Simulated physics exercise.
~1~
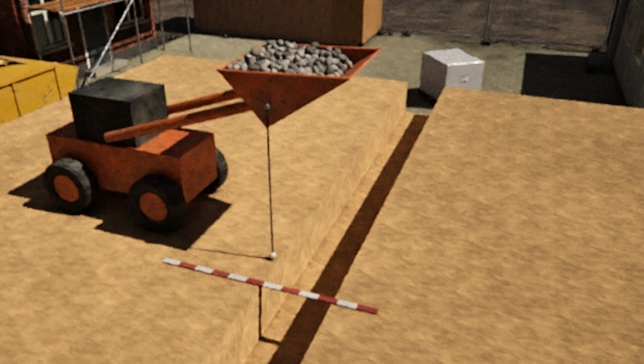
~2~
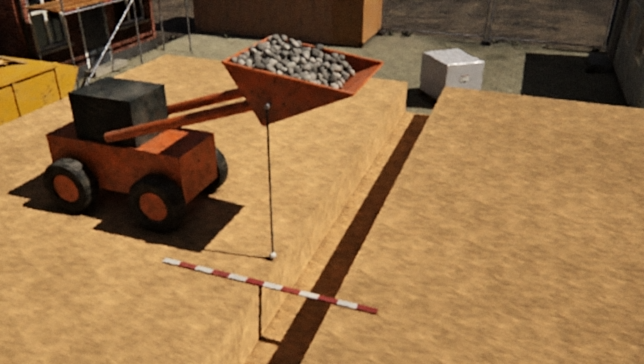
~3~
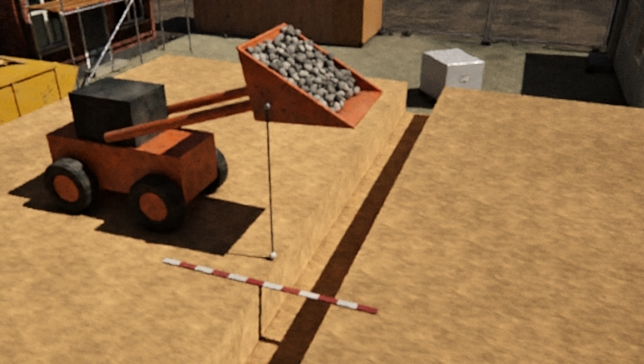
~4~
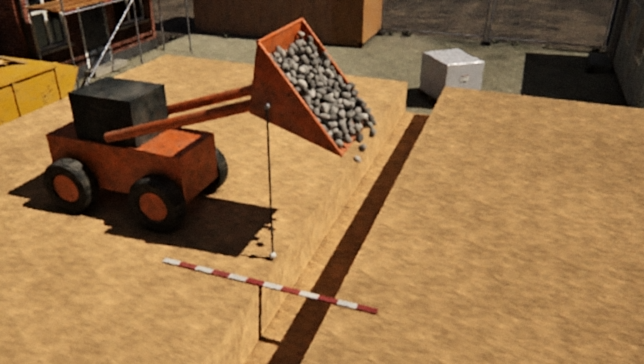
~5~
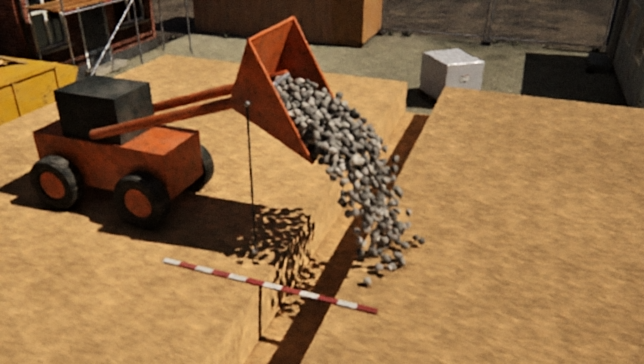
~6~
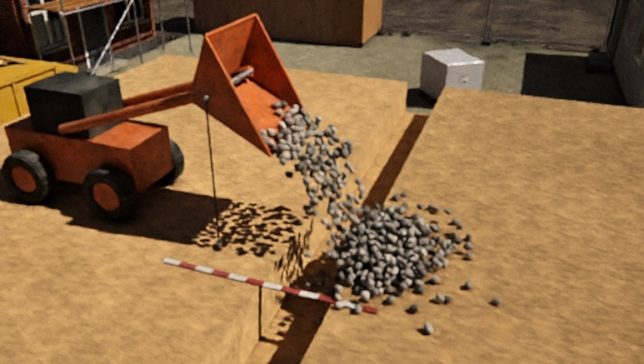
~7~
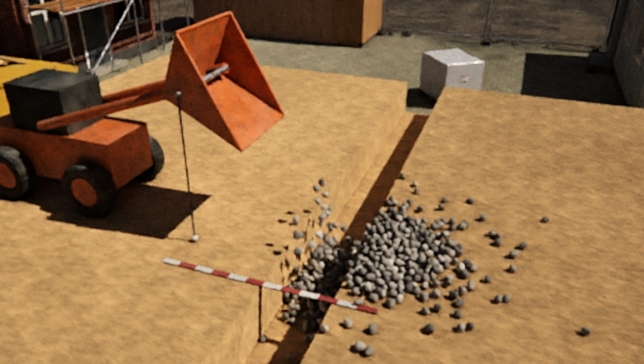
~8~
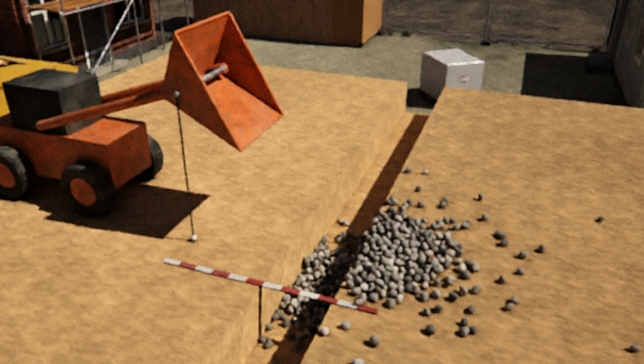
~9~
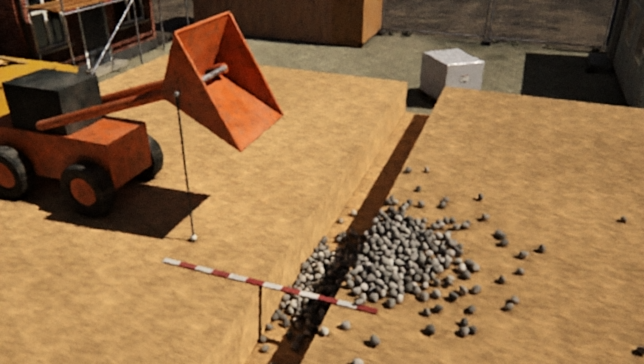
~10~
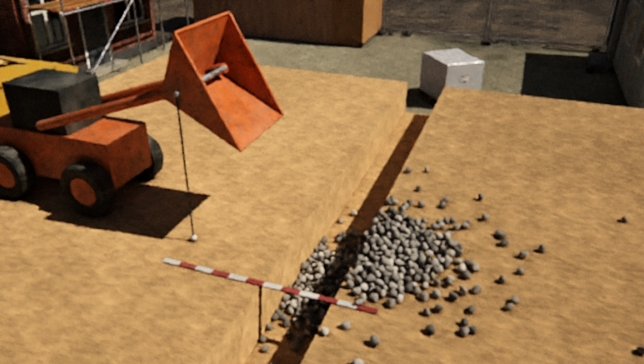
A sandy work yard, seen from above at an angle, is cut by a straight, narrow trench, with a white box beyond it and a red-and-white striped staff lying across its near end. On the left, an orange loader with a black top holds up a bucket heaped with grey stones. The bucket tips forward to the right, and the stones slide to its lip and begin to drop. As they pour out, the loader backs away to the left, its bucket emptying. The stones scatter and settle, about half in the trench and the rest spread over the ground to its right.
